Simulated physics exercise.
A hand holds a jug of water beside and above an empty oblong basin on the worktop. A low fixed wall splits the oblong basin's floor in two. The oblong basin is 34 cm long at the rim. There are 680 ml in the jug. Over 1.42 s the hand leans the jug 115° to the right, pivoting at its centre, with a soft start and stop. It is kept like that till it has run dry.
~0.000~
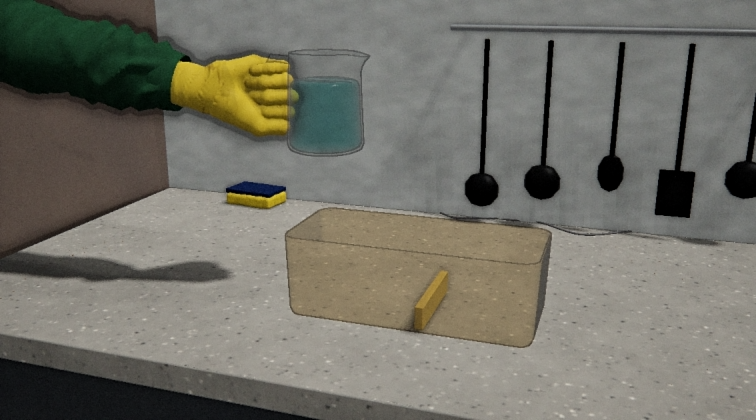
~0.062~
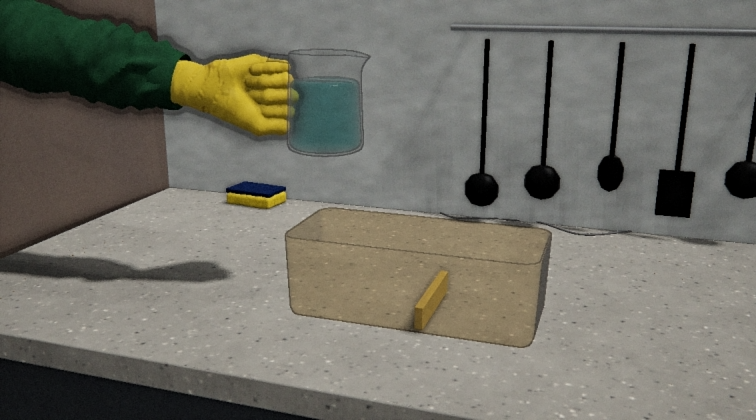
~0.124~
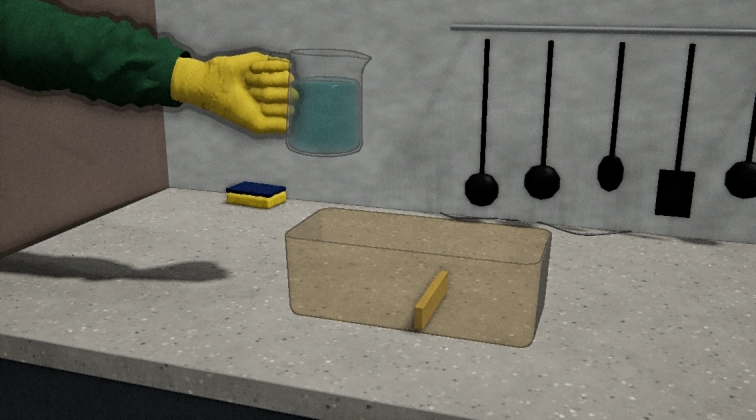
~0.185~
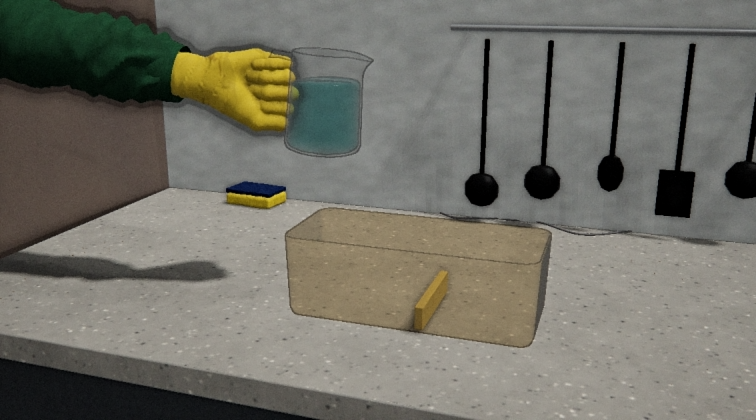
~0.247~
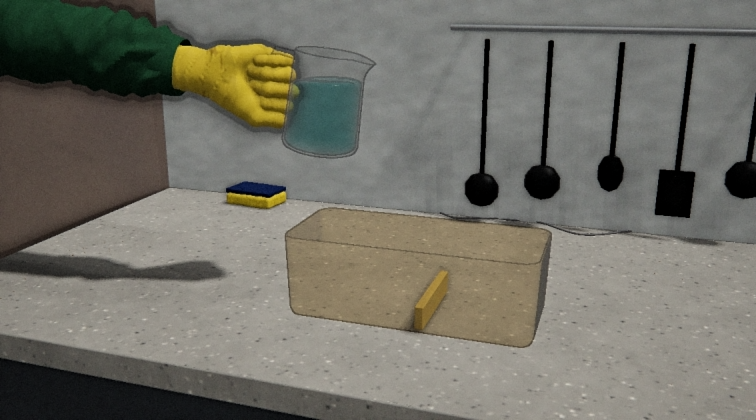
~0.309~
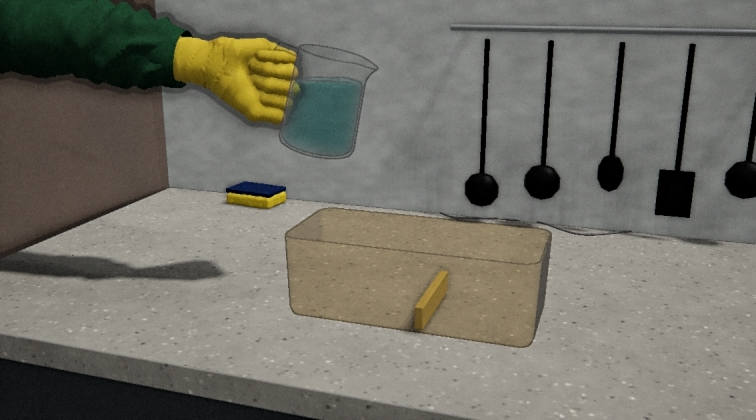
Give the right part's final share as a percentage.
About 45 per cent.
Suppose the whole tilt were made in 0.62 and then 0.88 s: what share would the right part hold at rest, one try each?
First 20, then 30 per cent.
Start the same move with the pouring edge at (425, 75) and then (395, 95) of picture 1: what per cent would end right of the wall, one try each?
In turn about 90 and 65 per cent.
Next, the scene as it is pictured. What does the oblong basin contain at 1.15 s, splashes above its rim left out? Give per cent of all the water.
About 44 per cent.
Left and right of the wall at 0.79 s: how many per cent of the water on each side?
Near 0 on the left, 0 on the right.
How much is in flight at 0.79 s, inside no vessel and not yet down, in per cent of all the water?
Near 8 in a hundred.
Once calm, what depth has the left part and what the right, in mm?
Left about 14 mm, right about 16 mm.
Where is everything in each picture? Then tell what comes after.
Tilt 0°; pouring edge (369, 55); surface from (295, 79) to (359, 82); the oblong basin's rim runs from (304, 222) to (546, 248); the wall's top is at (432, 289), in the first frame.
Tilt 1°; pouring edge (370, 56); surface from (295, 80) to (358, 83), in the second frame.
Tilt 2°; pouring edge (371, 57); surface from (296, 79) to (359, 83), in the third frame.
Tilt 5°; pouring edge (373, 60); surface from (297, 80) to (360, 83), in the fourth frame.
Tilt 8°; pouring edge (375, 63); surface from (297, 81) to (361, 83), in the fifth frame.
Tilt 13°; pouring edge (378, 68); surface from (297, 82) to (363, 84), in the sixth frame.
By 0.79 s the tilt is 68° and 91 per cent is still to pour, 0 is left of the wall and 0 right of it.
By 1.15 s the tilt is 105° and 32 per cent is still to pour, 15 is left of the wall and 29 right of it.
By 1.52 s the tilt is 115° and 1 per cent is still to pour, 50 is left of the wall and 43 right of it.
By 1.92 s the tilt is 115° and 0 per cent is still to pour, 53 is left of the wall and 45 right of it.
At rest 53 per cent lies left of the wall, 45 right of it and 2 outside.
